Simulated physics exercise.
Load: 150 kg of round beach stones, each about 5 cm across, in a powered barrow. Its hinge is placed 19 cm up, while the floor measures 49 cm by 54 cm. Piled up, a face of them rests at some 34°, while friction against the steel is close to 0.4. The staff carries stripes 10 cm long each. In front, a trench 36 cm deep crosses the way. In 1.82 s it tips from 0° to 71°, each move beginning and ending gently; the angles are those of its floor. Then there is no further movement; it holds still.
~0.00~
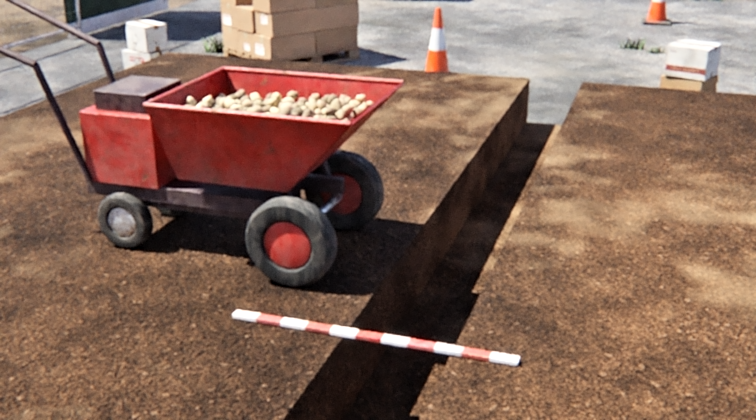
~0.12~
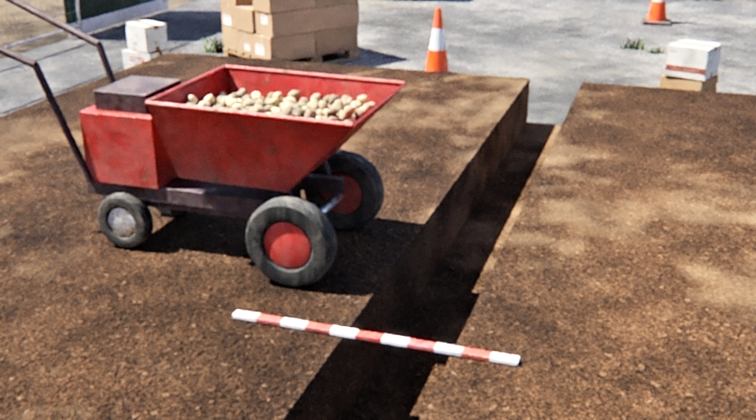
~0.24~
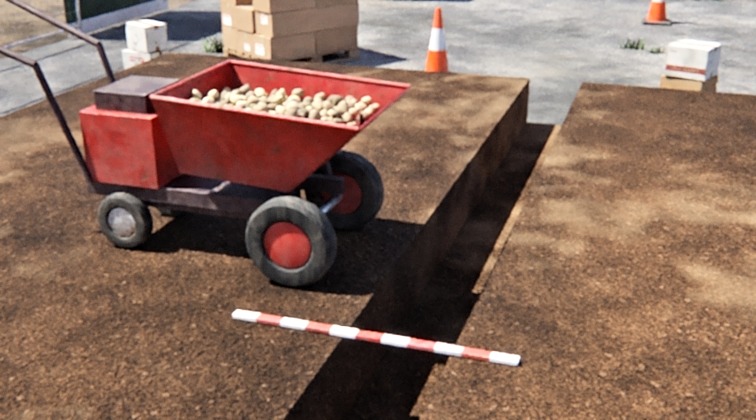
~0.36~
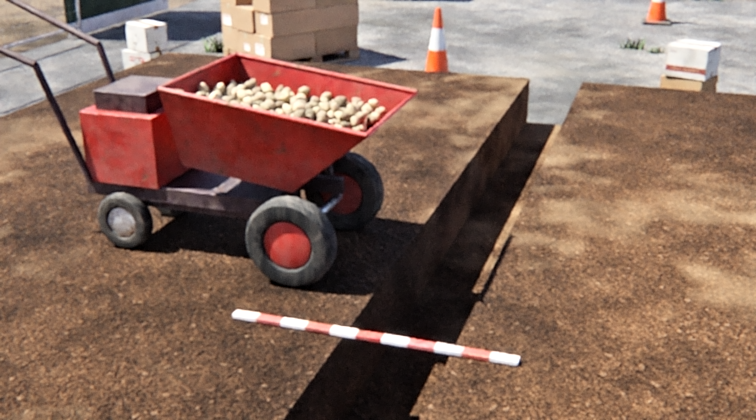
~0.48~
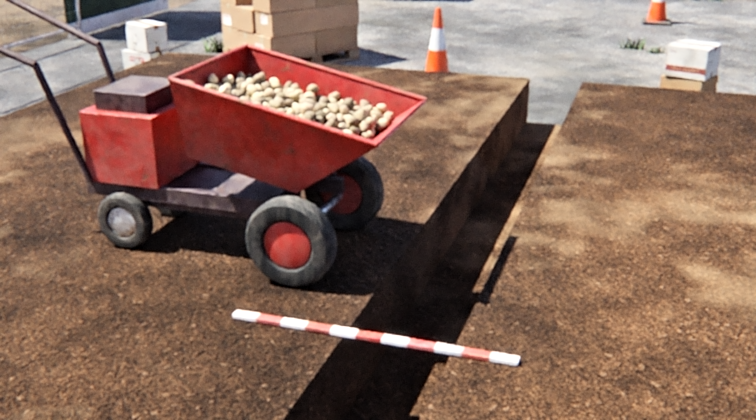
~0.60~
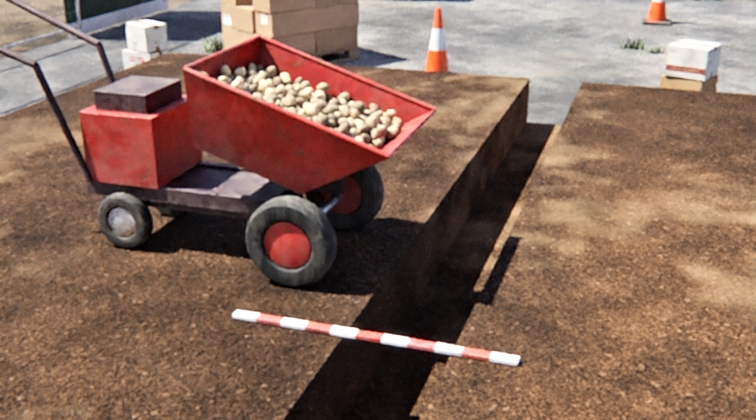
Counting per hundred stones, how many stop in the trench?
Some 57.
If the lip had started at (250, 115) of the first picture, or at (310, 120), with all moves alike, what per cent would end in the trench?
Near 75 then near 100 percent.
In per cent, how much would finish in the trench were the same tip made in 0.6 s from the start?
That would give about 45 percent.
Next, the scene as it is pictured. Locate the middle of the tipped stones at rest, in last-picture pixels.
About (479, 326).
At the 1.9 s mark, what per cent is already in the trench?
Around 30 per cent of it.
After 1.4 s the floor is at 60°; 99 % in the tray, 1 % in the trench; the foremost stones are at (467, 236).
After 1.9 s the floor is at 71°; 34 % in the tray, 30 % in the trench, 36 % past the trench; the foremost stones are at (643, 292).
After 2.3 s the floor is at 71°; 9 % in the tray, 47 % in the trench, 45 % past the trench; the foremost stones are at (723, 321).
After 4.2 s the floor is at 71°; 0 % in the tray, 57 % in the trench, 43 % past the trench; the foremost stones are at (753, 335).
